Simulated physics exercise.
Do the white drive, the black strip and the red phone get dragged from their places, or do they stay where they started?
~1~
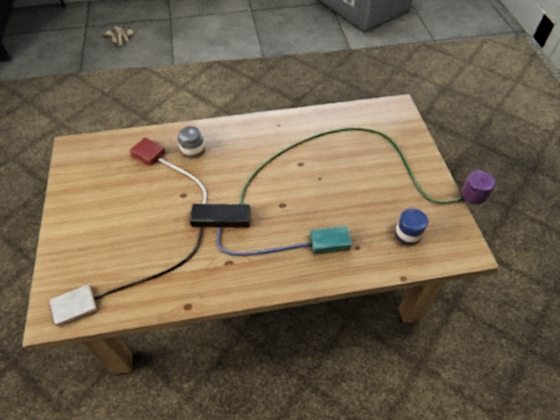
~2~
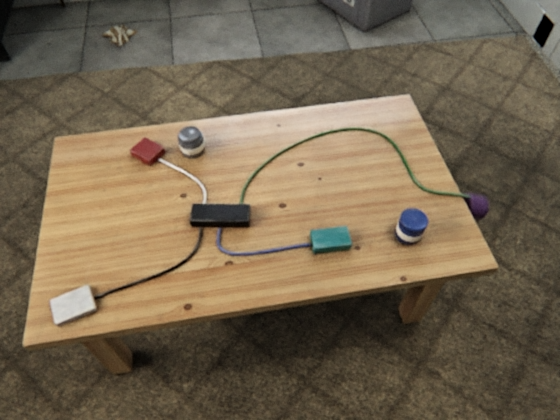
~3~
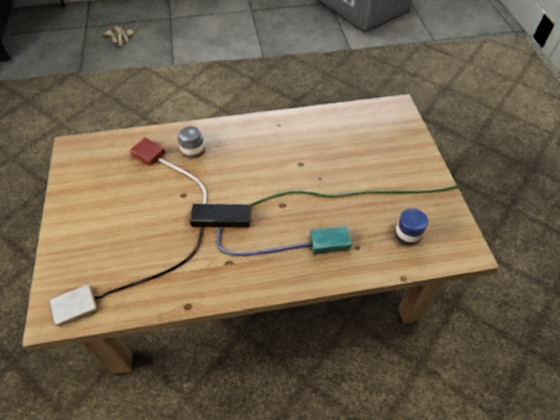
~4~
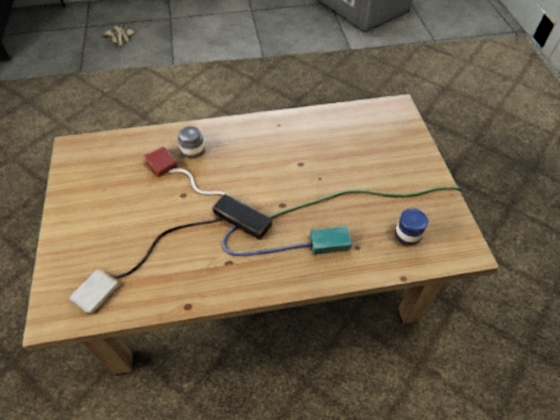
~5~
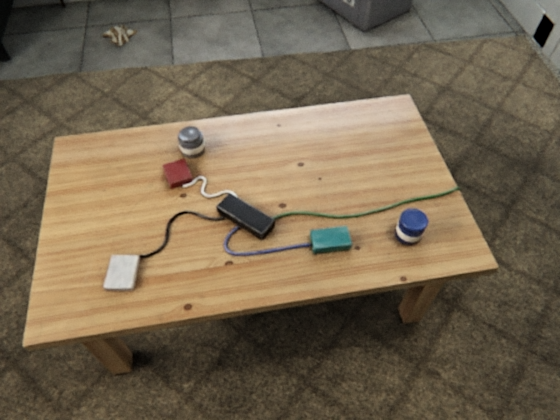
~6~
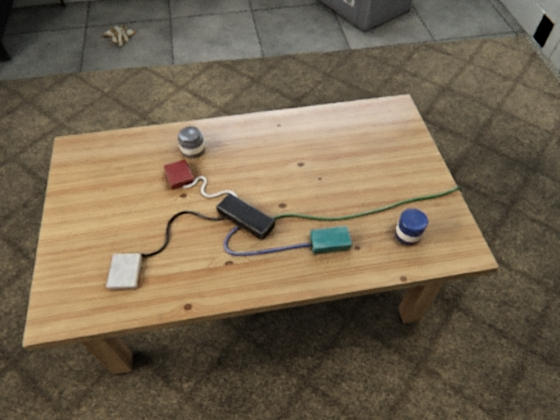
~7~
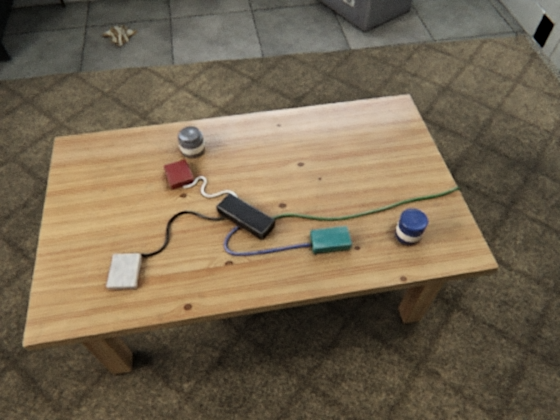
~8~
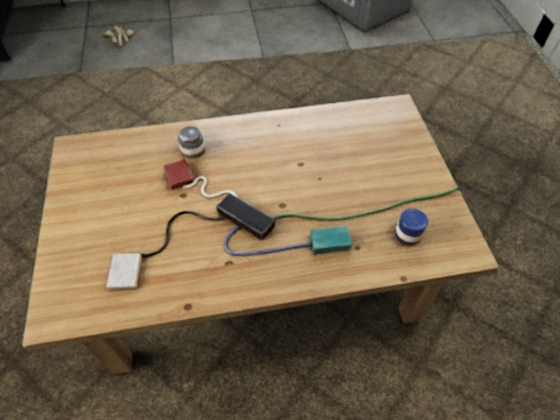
All three get dragged from their places. The black strip shifts and turns, and the white drive and red phone slide to the right, all staying on the table.
